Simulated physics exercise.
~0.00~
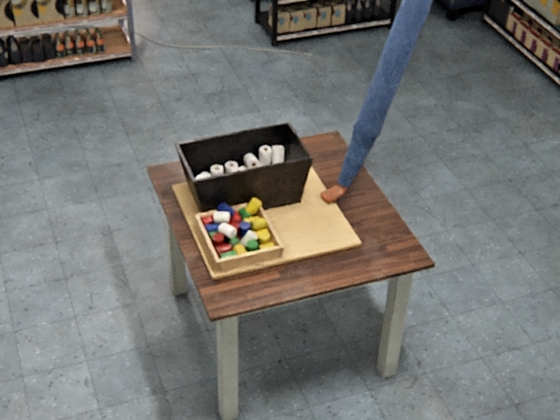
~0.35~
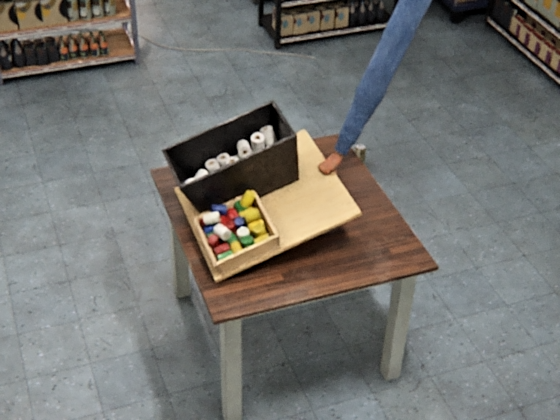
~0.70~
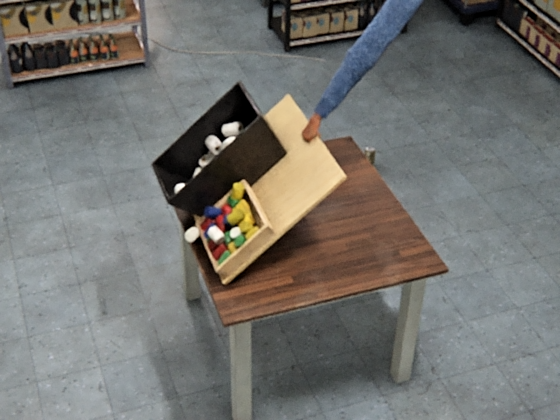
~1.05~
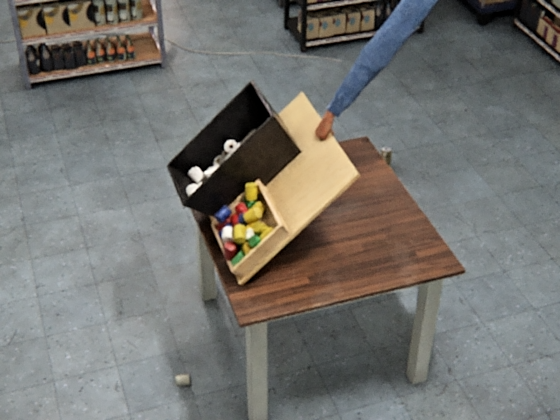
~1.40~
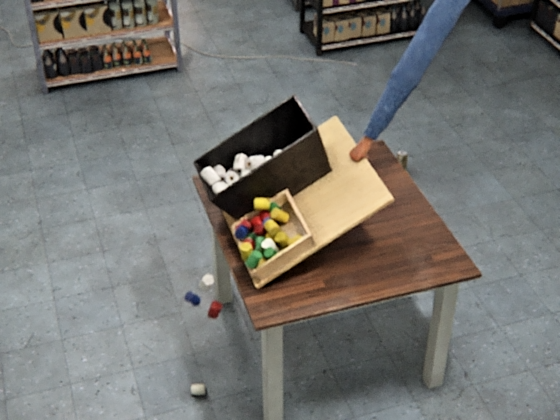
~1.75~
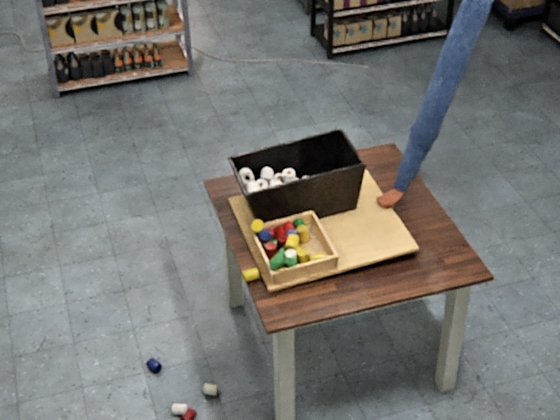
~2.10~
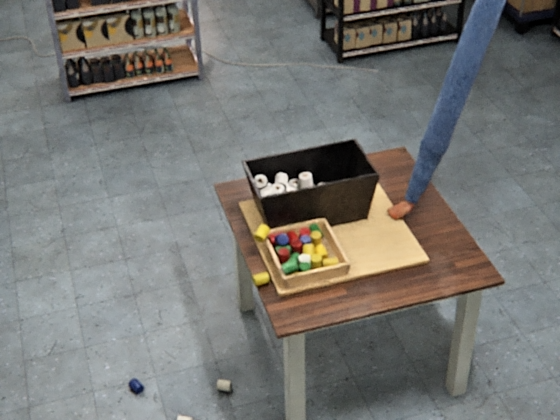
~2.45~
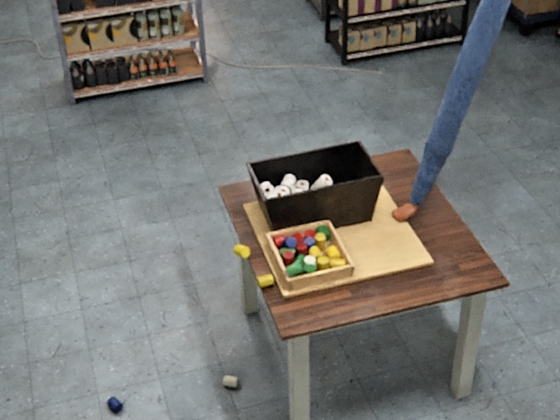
Hand tilting a board with two totes leftward on a table, spilling a few small jars to the floor, then lowering it flat.
